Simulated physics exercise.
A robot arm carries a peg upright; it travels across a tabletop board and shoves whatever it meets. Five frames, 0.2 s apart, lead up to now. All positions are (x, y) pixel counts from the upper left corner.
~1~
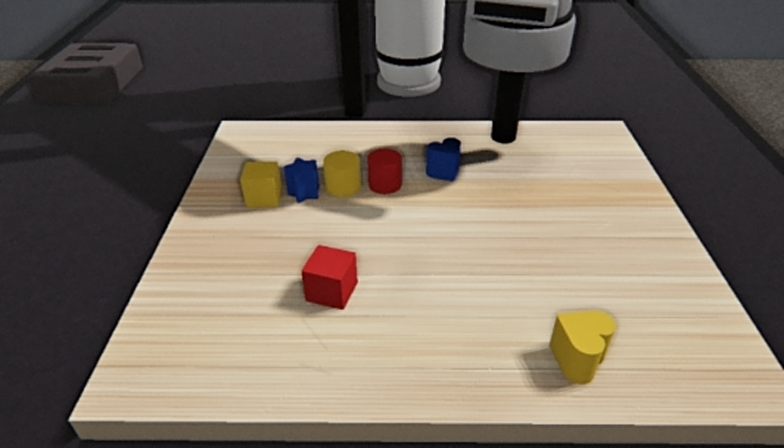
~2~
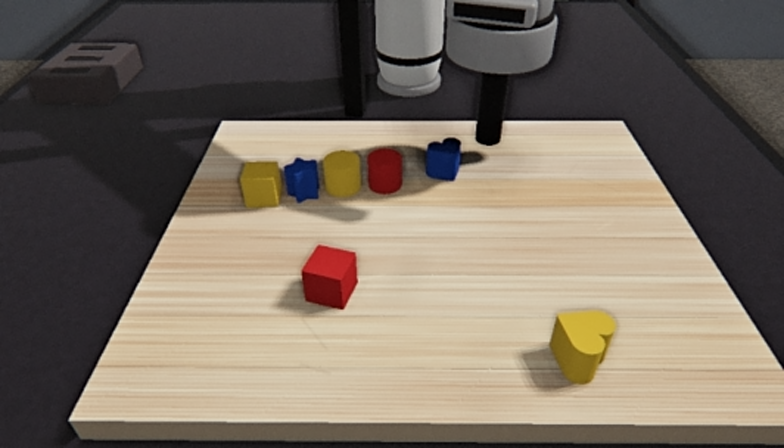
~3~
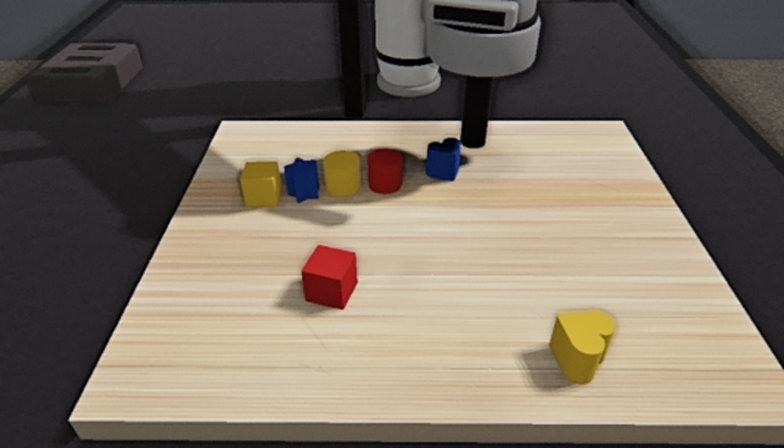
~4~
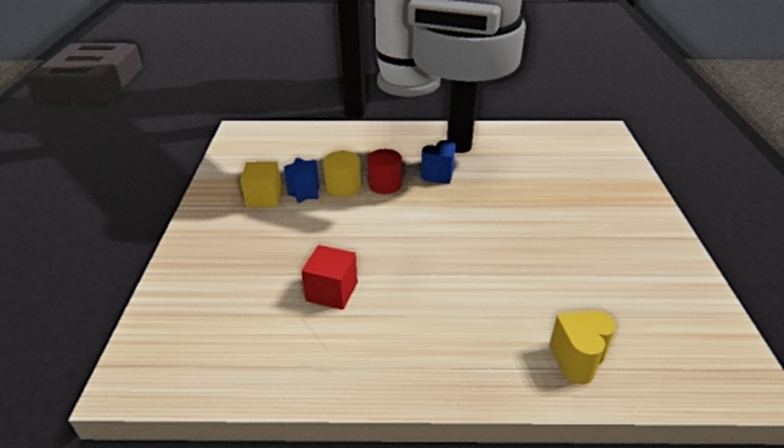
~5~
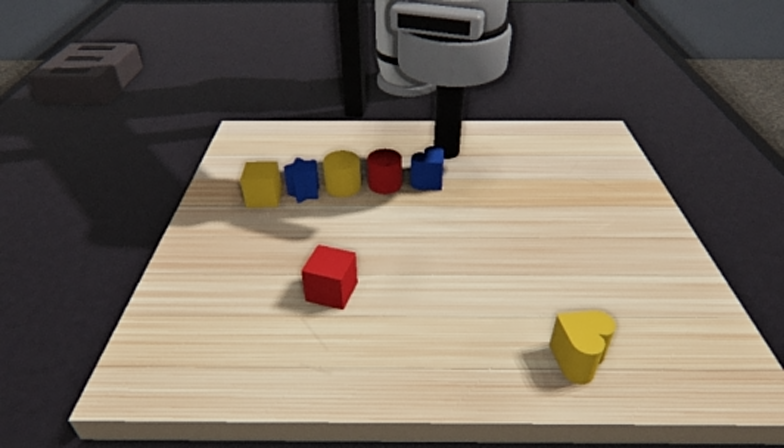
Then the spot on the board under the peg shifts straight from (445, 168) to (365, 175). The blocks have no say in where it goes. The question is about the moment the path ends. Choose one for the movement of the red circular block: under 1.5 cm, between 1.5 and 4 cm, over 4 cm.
The answer will be the middling band, 1.5 to 4 cm.
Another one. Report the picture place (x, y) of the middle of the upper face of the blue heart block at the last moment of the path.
(416, 160)
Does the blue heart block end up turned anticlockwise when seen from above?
I believe so.
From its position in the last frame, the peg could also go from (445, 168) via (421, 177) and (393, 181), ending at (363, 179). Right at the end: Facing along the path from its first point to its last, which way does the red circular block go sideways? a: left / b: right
a - left.
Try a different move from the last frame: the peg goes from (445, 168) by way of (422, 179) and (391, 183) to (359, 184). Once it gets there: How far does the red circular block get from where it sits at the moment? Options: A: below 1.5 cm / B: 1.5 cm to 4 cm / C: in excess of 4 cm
C: In excess of 4 cm.
The first path, step by step. One third of the way, peg at (418, 154); blue heart block at (417, 159), turned 50° anticlockwise.
Two thirds of the way, peg at (391, 157); red circular block at (377, 160); blue heart block at (416, 160), turned 60° anticlockwise.
At the end, peg at (364, 160); blue star unmoved; yellow circular block at (337, 161); red circular block at (372, 164); blue heart block at (416, 160), turned 60° anticlockwise.
